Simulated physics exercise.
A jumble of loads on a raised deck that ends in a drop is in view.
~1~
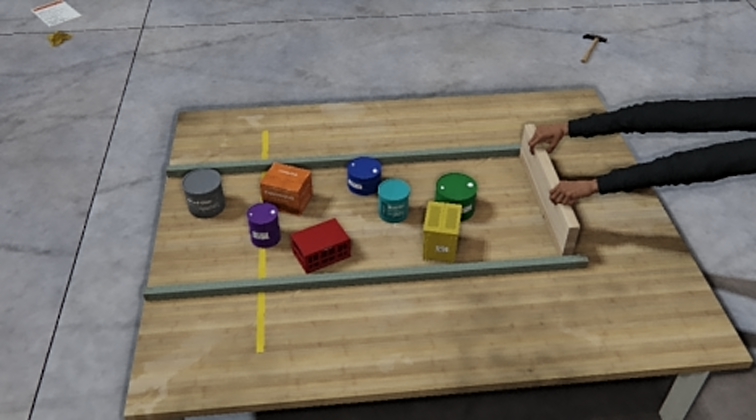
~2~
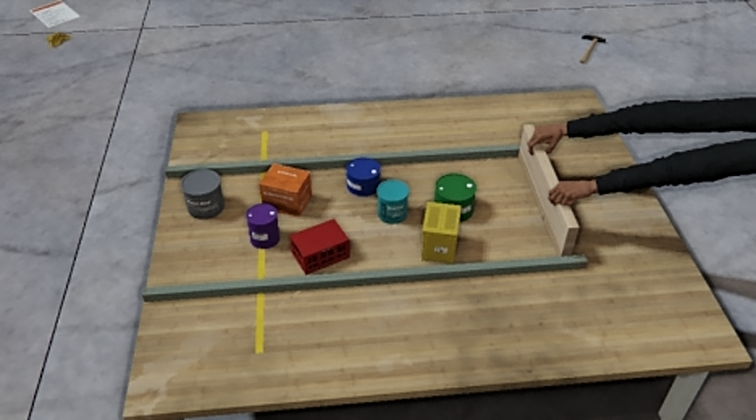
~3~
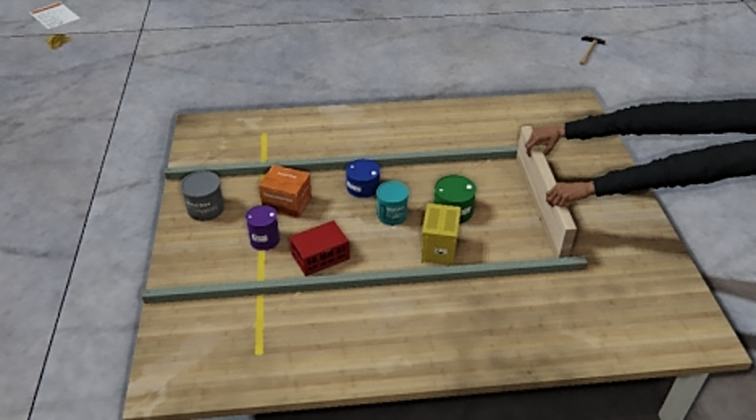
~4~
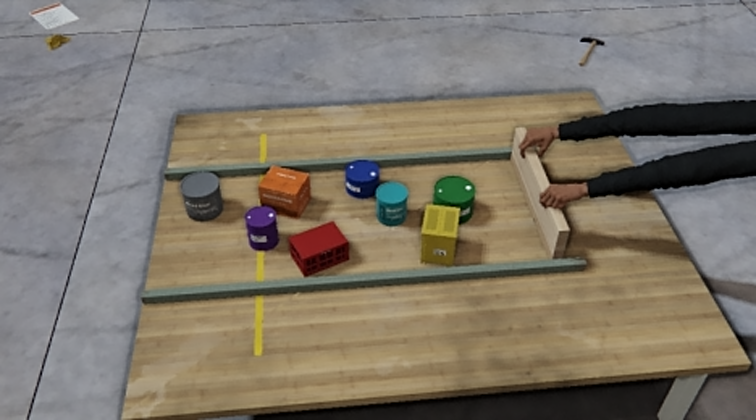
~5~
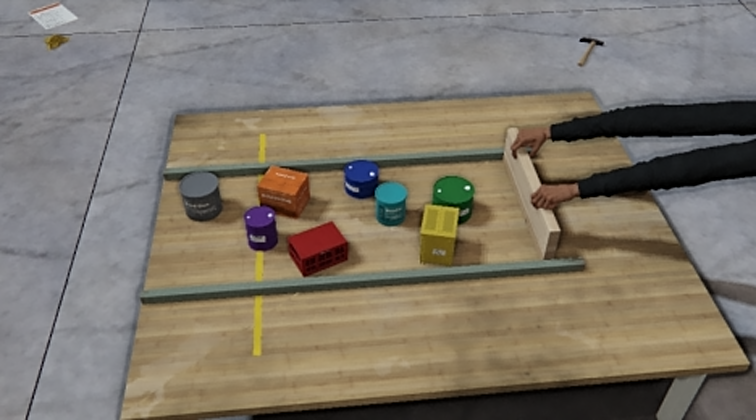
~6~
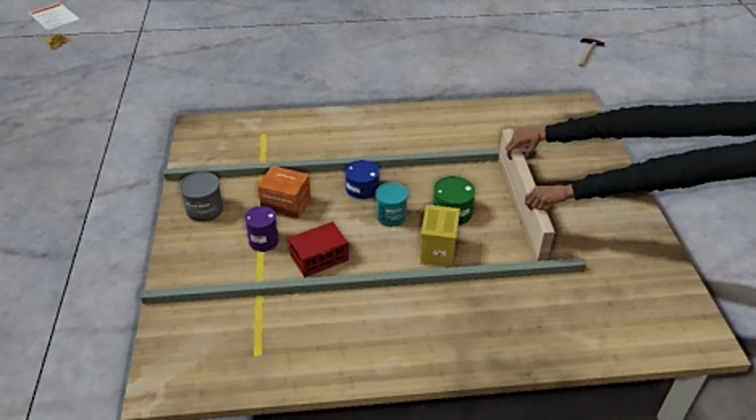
A wooden plank, held by two hands between rails on a table, slid a short way left toward a group of colourful drums, boxes and crates, which stayed where they were.
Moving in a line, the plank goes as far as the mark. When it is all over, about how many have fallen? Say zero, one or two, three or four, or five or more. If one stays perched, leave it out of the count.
When it is all over, the number fallen is zero.
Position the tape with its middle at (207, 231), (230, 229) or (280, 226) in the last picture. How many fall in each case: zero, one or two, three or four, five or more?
Result per tape, in order - 3 or 4 / one or two / zero.
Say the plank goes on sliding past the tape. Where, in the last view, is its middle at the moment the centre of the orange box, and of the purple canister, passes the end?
Near (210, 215) in the first case, near (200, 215) in the other.
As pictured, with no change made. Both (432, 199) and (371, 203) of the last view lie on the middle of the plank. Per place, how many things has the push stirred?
Note: First position 3; second position 5.
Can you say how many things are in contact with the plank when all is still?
It's 3.
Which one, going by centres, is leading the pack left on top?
The grey pail.
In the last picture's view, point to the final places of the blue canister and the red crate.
First (244, 186), then (194, 266).
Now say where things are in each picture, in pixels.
The first frame shows grey pail (204, 194); purple canister (264, 226); orange box (287, 189); plank (547, 188); tape (263, 224).
The second frame shows purple canister (263, 226); red crate (320, 246).
The third frame shows orange box (286, 192); green canister (454, 199).
The fourth frame shows grey pail (202, 197); plank (537, 192).
The fifth frame shows purple canister (261, 229); yellow tote (439, 236).
The sixth frame shows grey pail (202, 197); purple canister (262, 229); orange box (285, 193); plank (524, 193); tape (261, 227).
Soon after, none off yet; grey pail at rest near (202, 197); purple canister at rest near (262, 229); orange box at rest near (285, 193).
After that, none off yet; grey pail at rest near (202, 197); purple canister at rest near (262, 229); orange box displaced a little near (276, 191).
In the end, the number that fall off is zero.
